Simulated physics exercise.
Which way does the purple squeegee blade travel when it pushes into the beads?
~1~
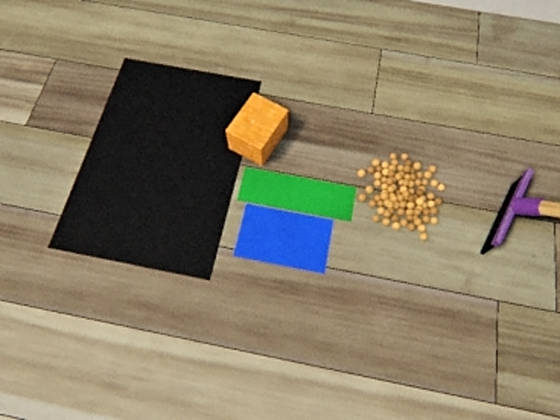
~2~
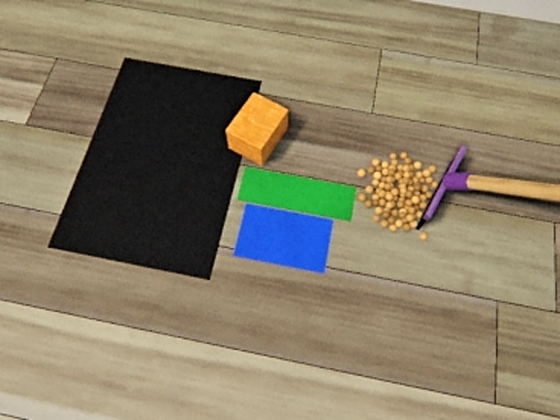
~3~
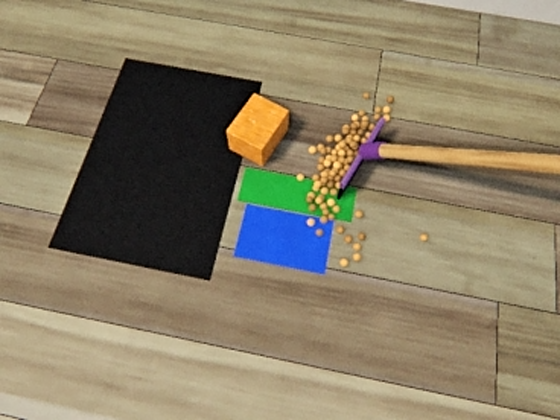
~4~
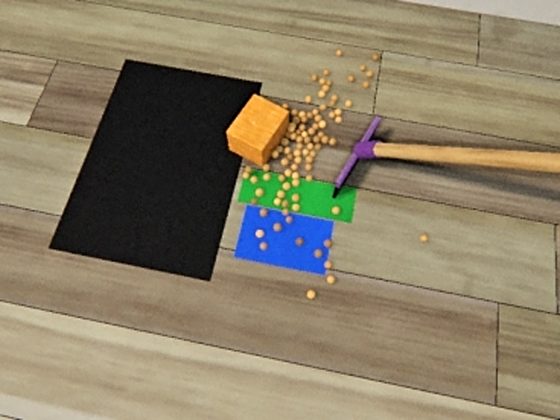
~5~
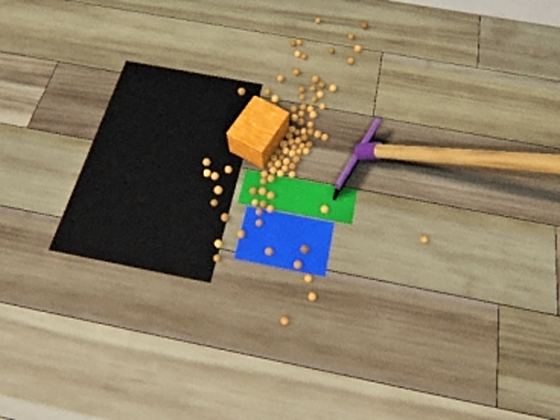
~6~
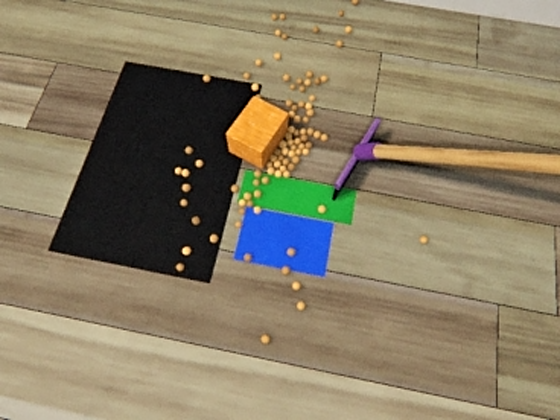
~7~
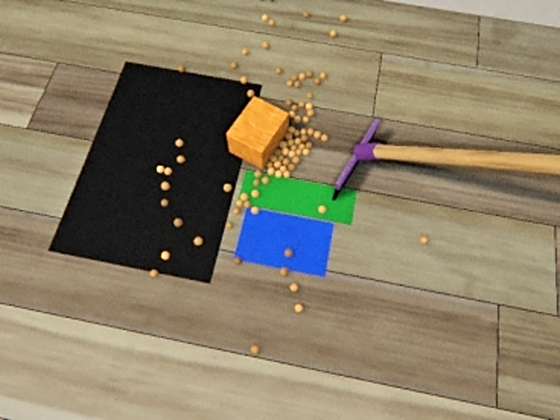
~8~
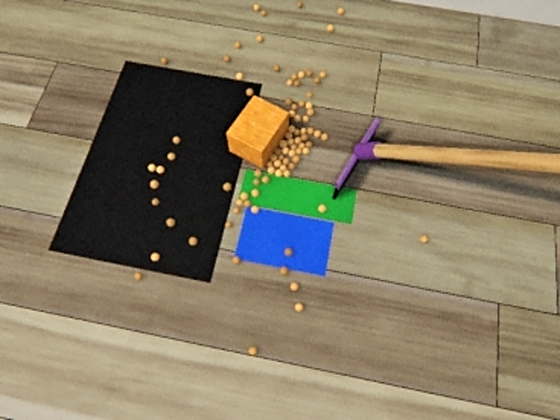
The blade travels to the left, pushing into the beads before it comes to a stop by the green mat.
